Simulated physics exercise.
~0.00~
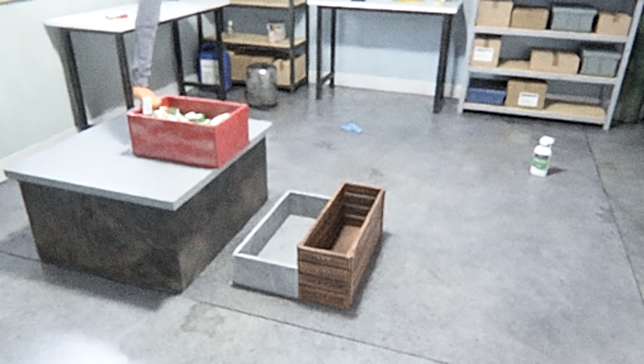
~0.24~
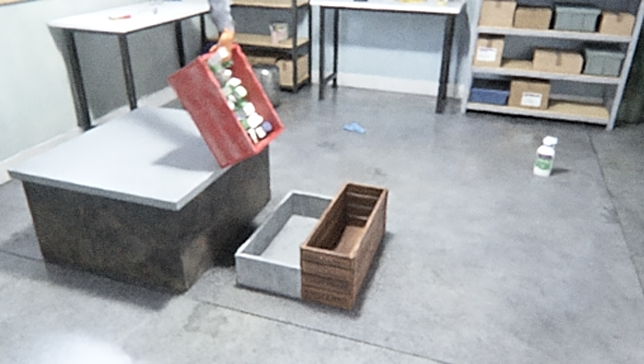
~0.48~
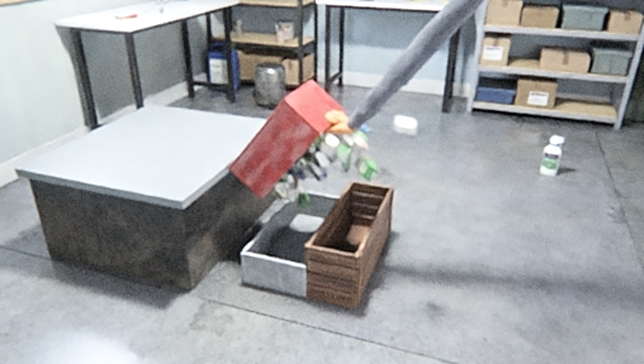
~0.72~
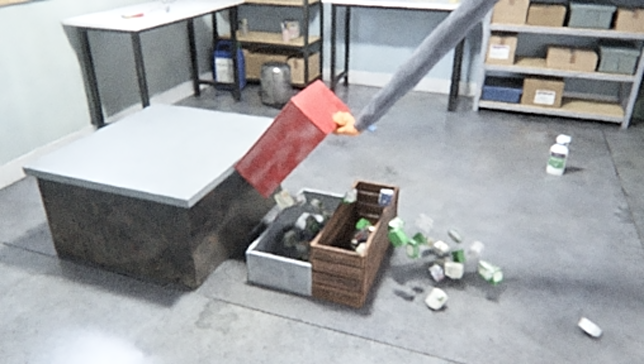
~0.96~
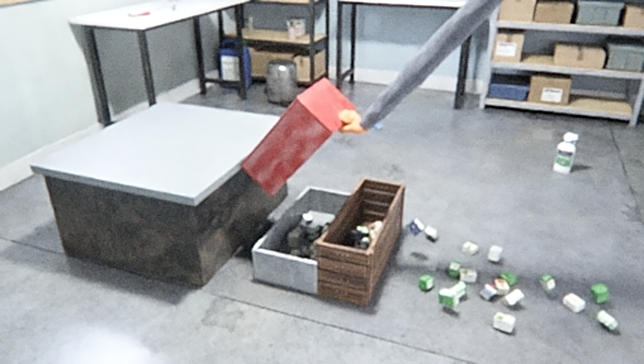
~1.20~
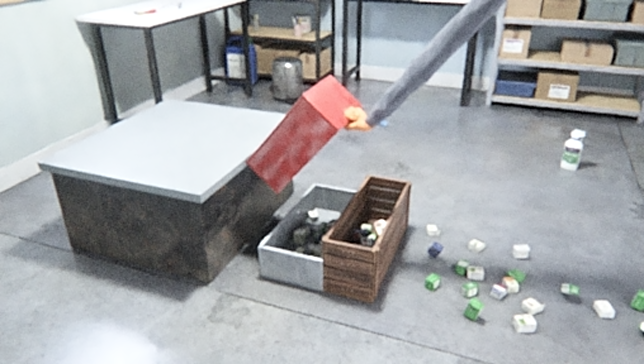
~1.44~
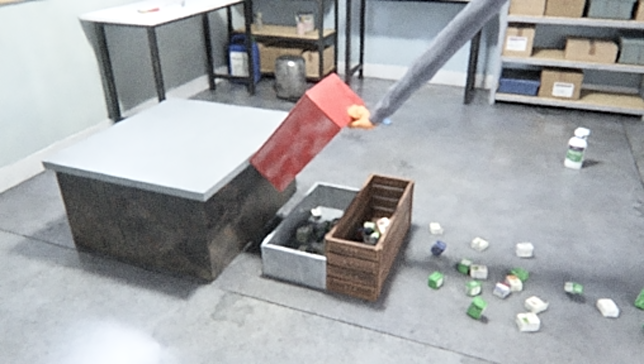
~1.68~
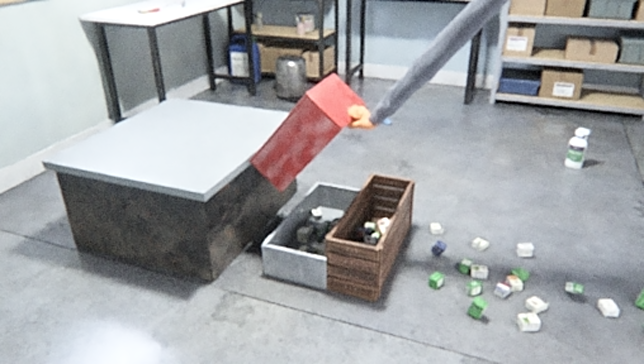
In a workshop with a grey concrete floor, a red crate filled with small green and white cartons sits on a low bench, gripped by a grey arm. The arm lifts the crate and tips it to the right, over a grey tote and a wooden box standing side by side on the floor. The crate turns past its side and the cartons tumble out in a cluster. Some drop into the tote and the box, while others scatter across the floor to the right. The crate stays tilted, with cartons resting in both containers and strewn beyond the wooden box.
